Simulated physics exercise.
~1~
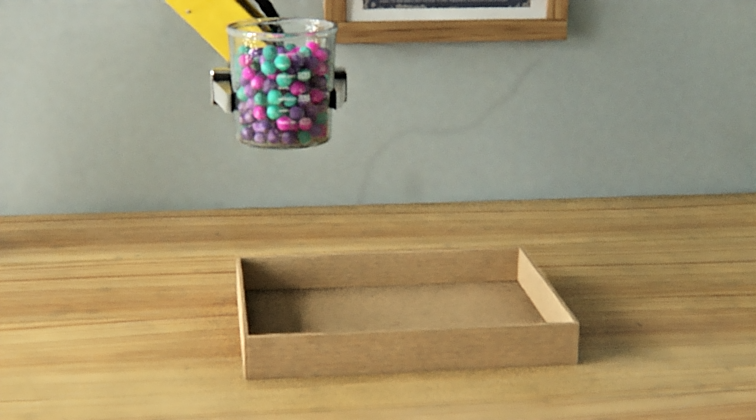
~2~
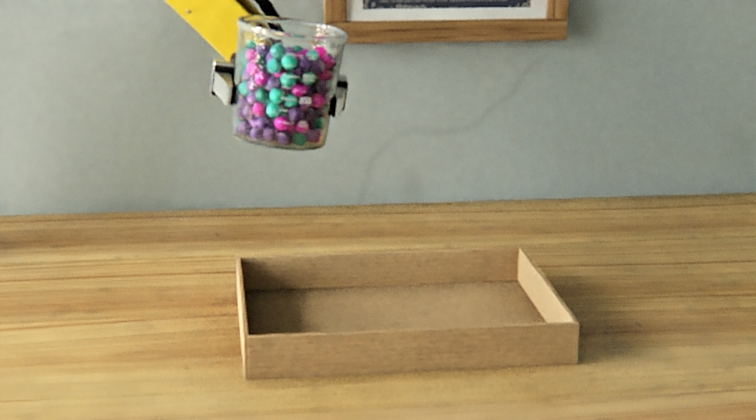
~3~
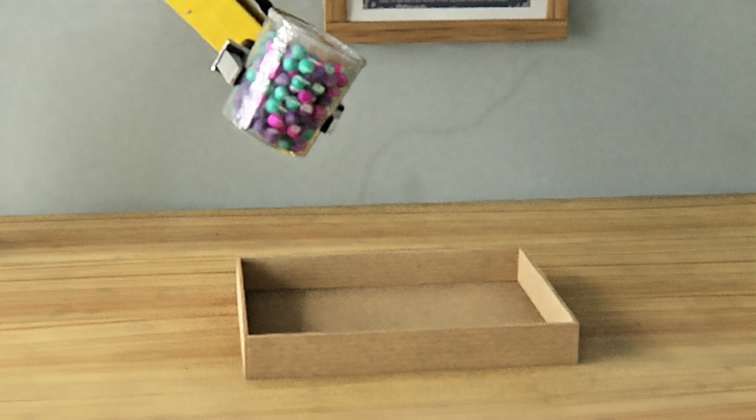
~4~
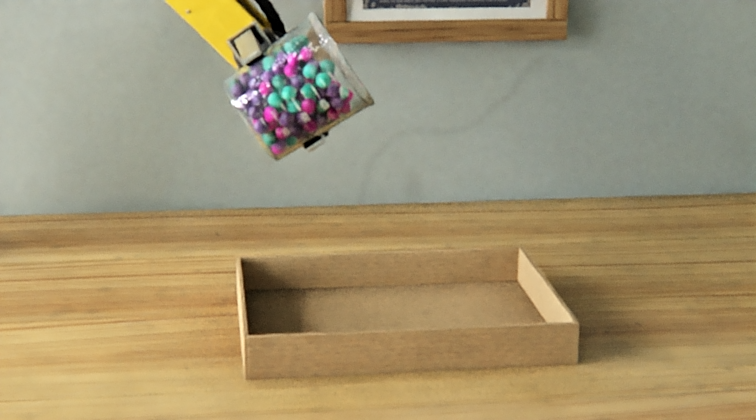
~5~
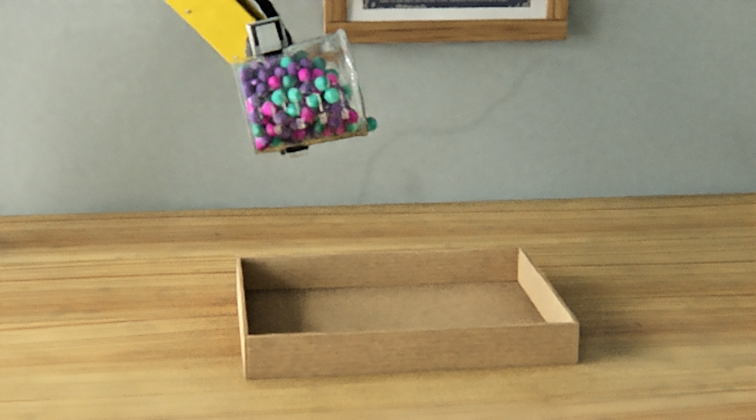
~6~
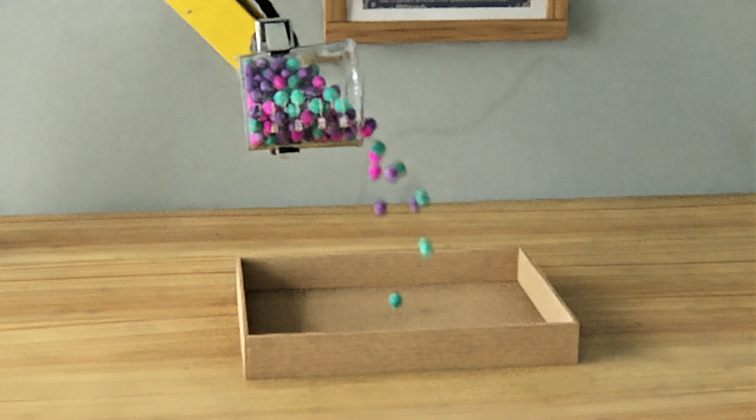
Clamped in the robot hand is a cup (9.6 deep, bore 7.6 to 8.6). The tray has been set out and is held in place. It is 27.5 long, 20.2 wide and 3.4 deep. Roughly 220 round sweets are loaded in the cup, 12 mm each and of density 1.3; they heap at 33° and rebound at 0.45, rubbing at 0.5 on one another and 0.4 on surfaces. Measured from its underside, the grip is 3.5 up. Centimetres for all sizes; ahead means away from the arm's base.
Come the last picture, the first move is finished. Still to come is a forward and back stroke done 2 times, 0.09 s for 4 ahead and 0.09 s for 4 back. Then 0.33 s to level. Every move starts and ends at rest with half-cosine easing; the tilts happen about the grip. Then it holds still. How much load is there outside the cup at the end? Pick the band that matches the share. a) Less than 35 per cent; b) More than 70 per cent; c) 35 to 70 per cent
(b) More than 70 per cent.
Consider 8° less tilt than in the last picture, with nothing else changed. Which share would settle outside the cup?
Then something close to 75 in a hundred.
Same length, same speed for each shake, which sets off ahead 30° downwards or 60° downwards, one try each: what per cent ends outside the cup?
First try some 65 %, second try some 40 %.
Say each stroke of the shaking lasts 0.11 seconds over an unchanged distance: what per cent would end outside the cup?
It would come to roughly 85 %.
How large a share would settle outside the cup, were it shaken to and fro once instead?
Expected share: About 80 %.
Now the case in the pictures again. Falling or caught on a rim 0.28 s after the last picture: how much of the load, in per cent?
29 %.
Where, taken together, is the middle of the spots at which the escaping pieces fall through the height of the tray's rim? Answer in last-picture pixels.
Around (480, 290).
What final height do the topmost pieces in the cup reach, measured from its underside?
It reaches close to 3.0 cm in the end.
Then, 0.28 s on, tilted 86° forward, highest piece 21 above the table; 90 in the tray, 70 in the cup, 65 in flight or on a rim.
Then, 0.55 s on, tilted 32° forward, highest piece 25 above the table; 188 in the tray, 26 in the cup, 8 on the table or floor, 3 in flight or on a rim.
Then, 0.89 s on, level, highest piece 21 above the table; 191 in the tray, 26 in the cup, 8 on the table or floor.
Then, 1.94 s on, level, highest piece 21 above the table; 191 in the tray, 26 in the cup, 8 on the table or floor.
In the end, 191 in the tray, 26 in the cup, 8 on the table or floor. That is 88 % outside the cup.
